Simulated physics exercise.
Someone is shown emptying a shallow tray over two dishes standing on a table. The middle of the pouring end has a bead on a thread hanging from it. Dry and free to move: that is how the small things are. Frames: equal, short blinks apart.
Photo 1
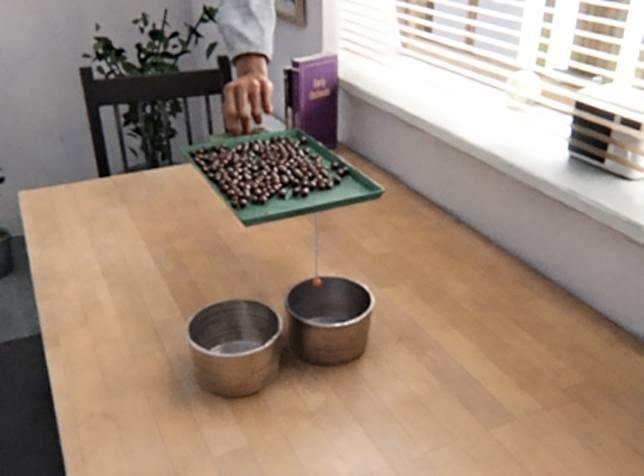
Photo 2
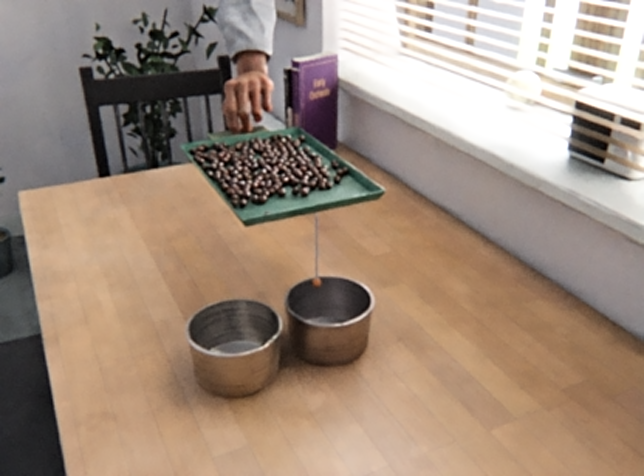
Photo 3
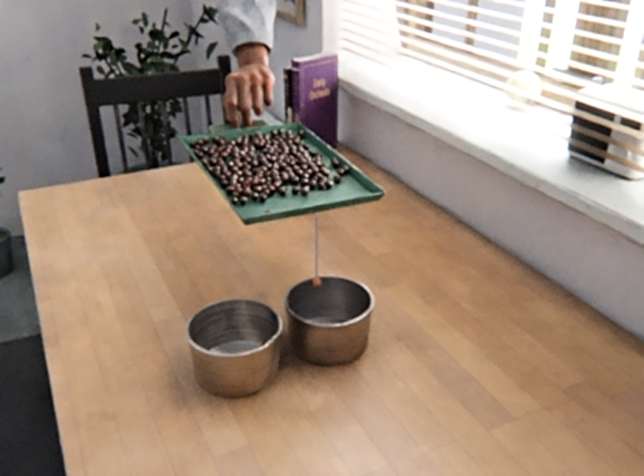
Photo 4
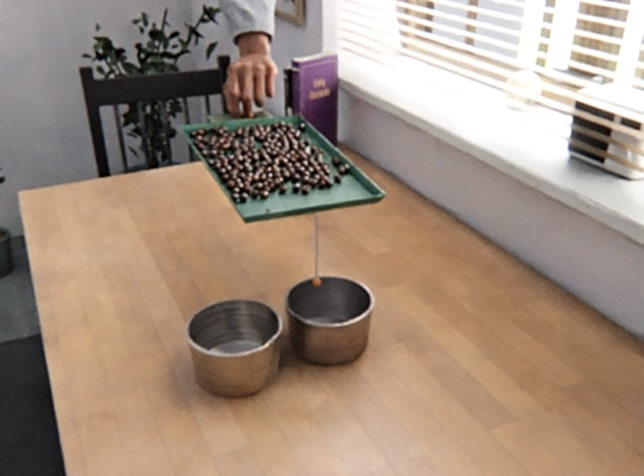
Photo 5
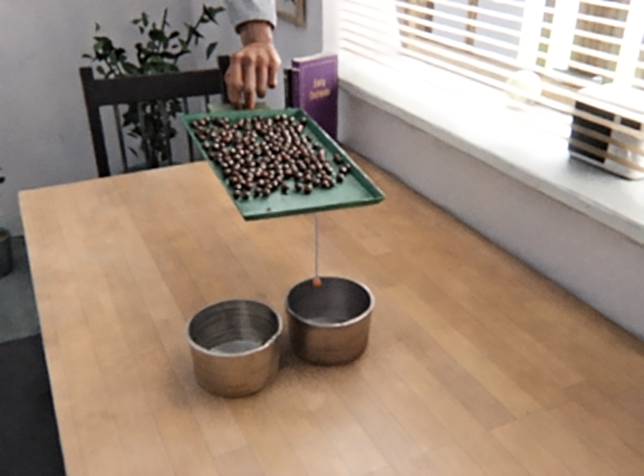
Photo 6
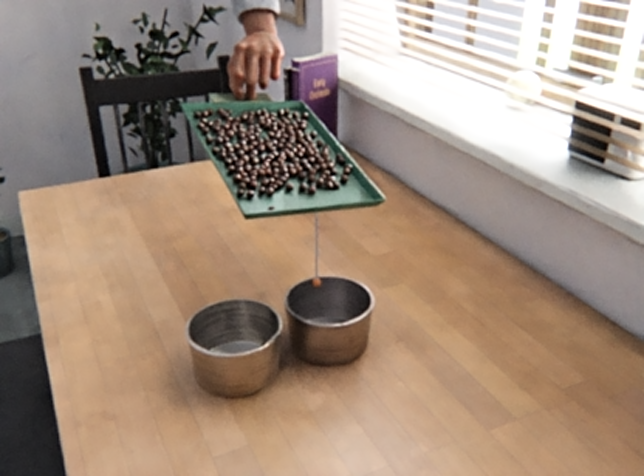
A hand holding a green tray of dark chocolate balls above two metal dishes, slowly raising its far end and tilting it slightly.
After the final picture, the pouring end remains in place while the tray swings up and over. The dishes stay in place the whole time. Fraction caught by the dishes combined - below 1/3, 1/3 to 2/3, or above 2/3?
Once it's all tipped, the dishes get not even a third of it.
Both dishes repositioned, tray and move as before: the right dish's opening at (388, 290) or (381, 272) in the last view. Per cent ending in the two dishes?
80% for the first placement, 60% for the second.
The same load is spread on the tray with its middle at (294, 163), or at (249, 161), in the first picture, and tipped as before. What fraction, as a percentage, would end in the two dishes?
About 20 %, then about 10 %.
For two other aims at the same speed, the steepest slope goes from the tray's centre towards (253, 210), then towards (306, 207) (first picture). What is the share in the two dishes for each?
The first try would leave around 90 per cent there, the second around 60 per cent.
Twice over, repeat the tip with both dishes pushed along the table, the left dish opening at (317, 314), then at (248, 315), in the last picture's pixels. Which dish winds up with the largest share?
Outcome A - the right-side one; outcome B - the right-side one.
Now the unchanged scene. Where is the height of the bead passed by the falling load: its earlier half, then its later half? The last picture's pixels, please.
The early half goes through (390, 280), the late half through (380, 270).
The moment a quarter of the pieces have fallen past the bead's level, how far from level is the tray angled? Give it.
Roughly 50°.
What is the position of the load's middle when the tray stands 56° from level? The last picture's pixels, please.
Mark it at roughly (373, 258) in the final frame.
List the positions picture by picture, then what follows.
Corners of the pouring end (245, 217) and (379, 189), level; middle of the load (265, 169), chocolate balls; left dish (251, 370); right dish (349, 340); bead on its thread (317, 283), in the first picture.
Corners of the pouring end (245, 217) and (379, 189), level; middle of the load (265, 167), in the second picture.
Corners of the pouring end (245, 215) and (380, 191), tipped barely, lowest at the right corner; middle of the load (265, 164), in the third picture.
Corners of the pouring end (246, 213) and (380, 193), tipped a little, lowest at the right corner; middle of the load (266, 158), in the fourth picture.
Corners of the pouring end (247, 212) and (380, 195), tipped a little, lowest at the right corner; middle of the load (268, 154), in the fifth picture.
Corners of the pouring end (247, 210) and (380, 197), tipped a little, lowest at the right corner; middle of the load (272, 150), almost all on the move; left dish (251, 370); right dish (349, 340), in the sixth picture.
Just after the last frame, tray tipped steeply; roughly a third on the tray; about a tenth in the right dish; roughly a third outside both; roughly a quarter in the air.
A moment on, tray tipped right over; roughly a quarter in the right dish; the larger part outside both; just a few in the air.
Further on, tray tipped past a quarter turn; roughly a quarter in the right dish; the larger part outside both.
When it is over, tray tipped past a quarter turn; not one in the left dish; roughly a quarter in the right dish; the larger part outside both.
